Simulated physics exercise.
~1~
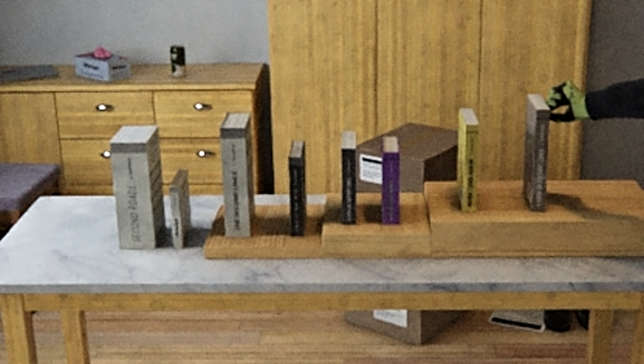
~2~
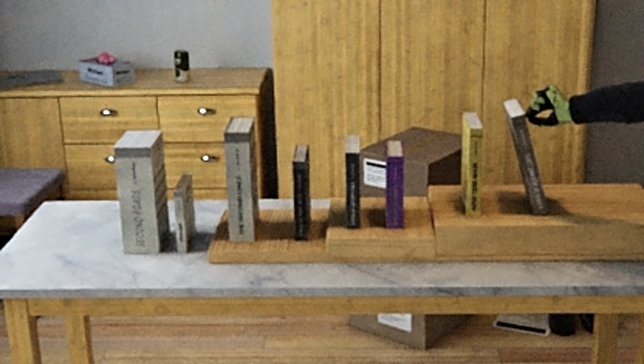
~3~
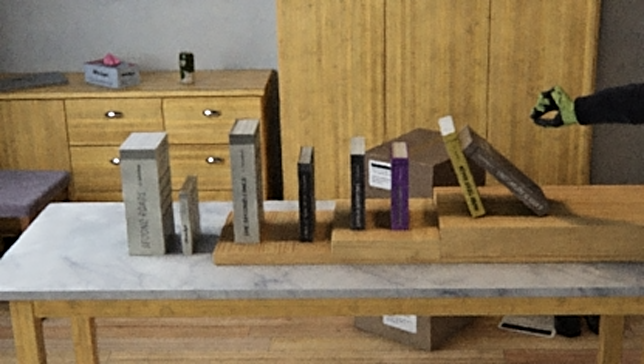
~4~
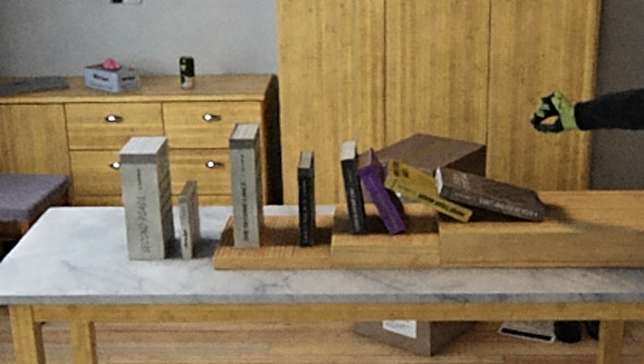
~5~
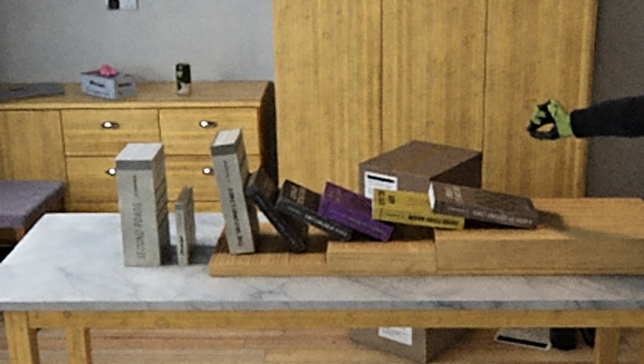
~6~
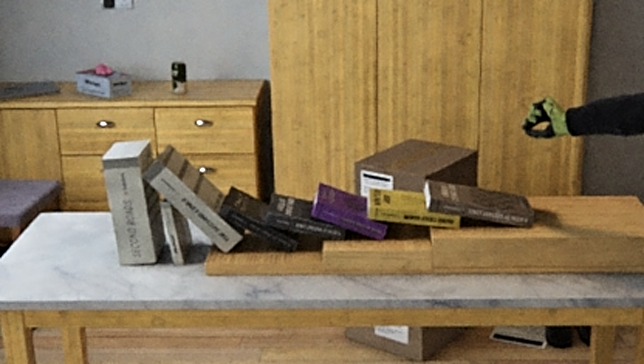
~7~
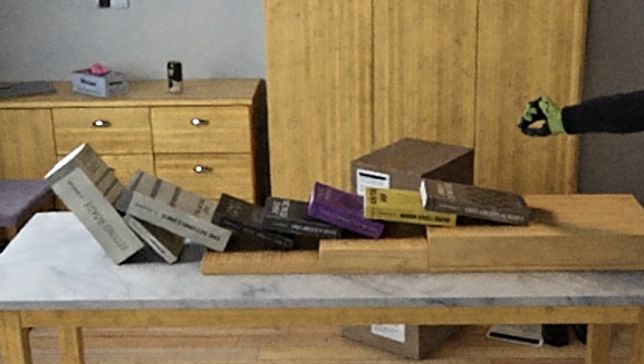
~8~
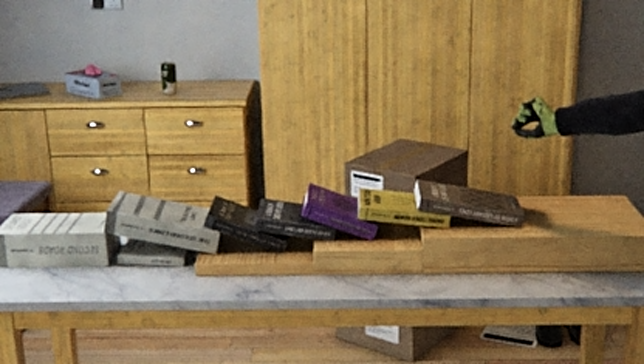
Eight hardback books stand in a spaced row along a marble-topped table, some on low wooden steps that descend to the left, seen from the front by a slightly swaying camera. A yellow book and a purple one stand out among the grey and dark covers, with wooden cabinets behind. A gloved hand at the right tips the end book leftward, then draws back. It knocks over the yellow book, then the purple, and the dark ones follow down the steps. The tall grey books topple last, leaving the whole row fallen, overlapping one another.
